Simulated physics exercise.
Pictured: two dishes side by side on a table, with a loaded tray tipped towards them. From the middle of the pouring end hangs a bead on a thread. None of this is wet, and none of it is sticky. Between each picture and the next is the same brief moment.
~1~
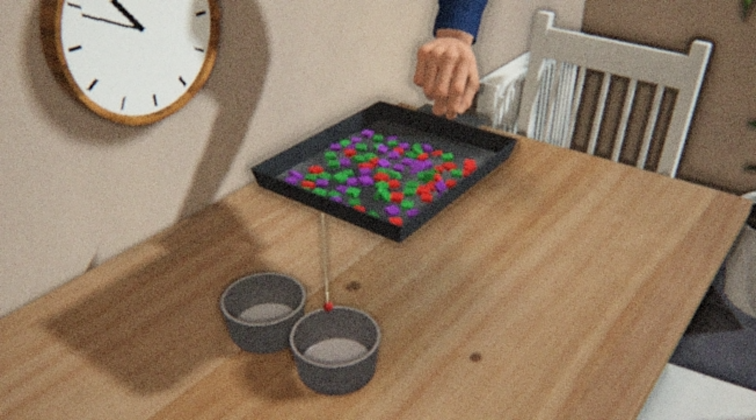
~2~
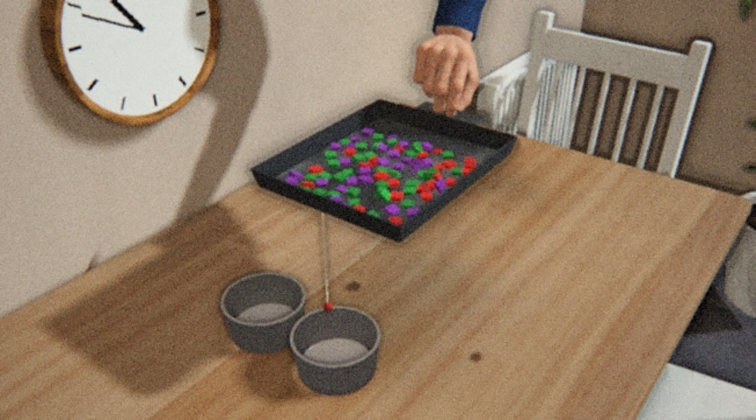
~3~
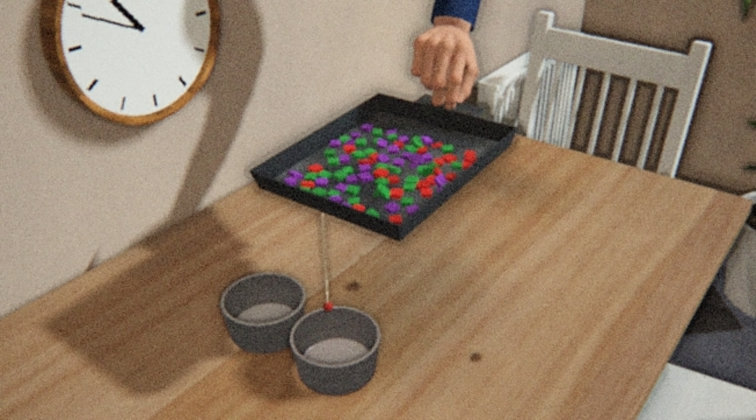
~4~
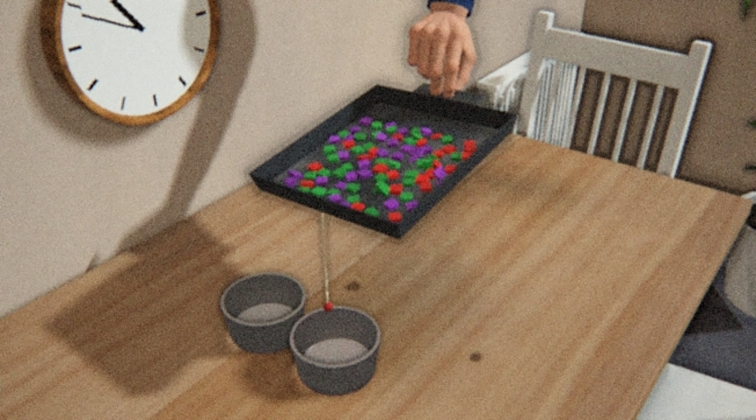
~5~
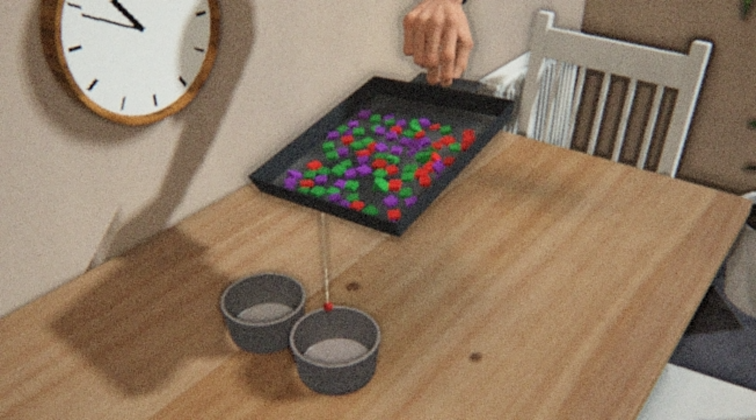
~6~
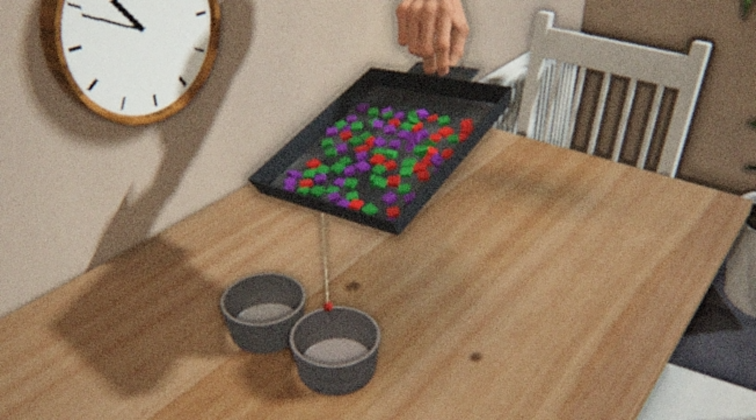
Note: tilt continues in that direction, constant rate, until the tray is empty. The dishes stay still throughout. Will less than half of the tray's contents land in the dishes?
No - the dishes will catch most of the load.
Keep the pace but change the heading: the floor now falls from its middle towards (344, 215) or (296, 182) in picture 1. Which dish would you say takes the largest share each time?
Try one: The rightmost dish. Try two: The leftmost dish.
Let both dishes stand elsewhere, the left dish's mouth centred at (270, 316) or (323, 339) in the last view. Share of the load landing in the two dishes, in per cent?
About 70 per cent, then about 10 per cent.
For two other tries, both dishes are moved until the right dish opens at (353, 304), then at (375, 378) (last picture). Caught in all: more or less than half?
Short of half, then short of half.
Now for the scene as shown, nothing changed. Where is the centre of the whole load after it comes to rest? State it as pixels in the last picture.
Close to (266, 335) in the last picture.
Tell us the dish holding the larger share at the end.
More winds up in the leftward dish.
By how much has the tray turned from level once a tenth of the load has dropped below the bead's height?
The angle is roughly 110° at that point.
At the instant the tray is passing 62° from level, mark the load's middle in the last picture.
I'd put it at about (312, 168).
Soon after the last picture, tray tipped steeply; all on the tray.
A little later, tray tipped past a quarter turn; nearly all on the tray; a small part in the left dish.
Later still, tray tipped past a quarter turn; a stray few in the right dish; about two thirds in the left dish; about a third outside both.
At rest, tray tipped past a quarter turn; a stray few in the right dish; about two thirds in the left dish; about a third outside both.
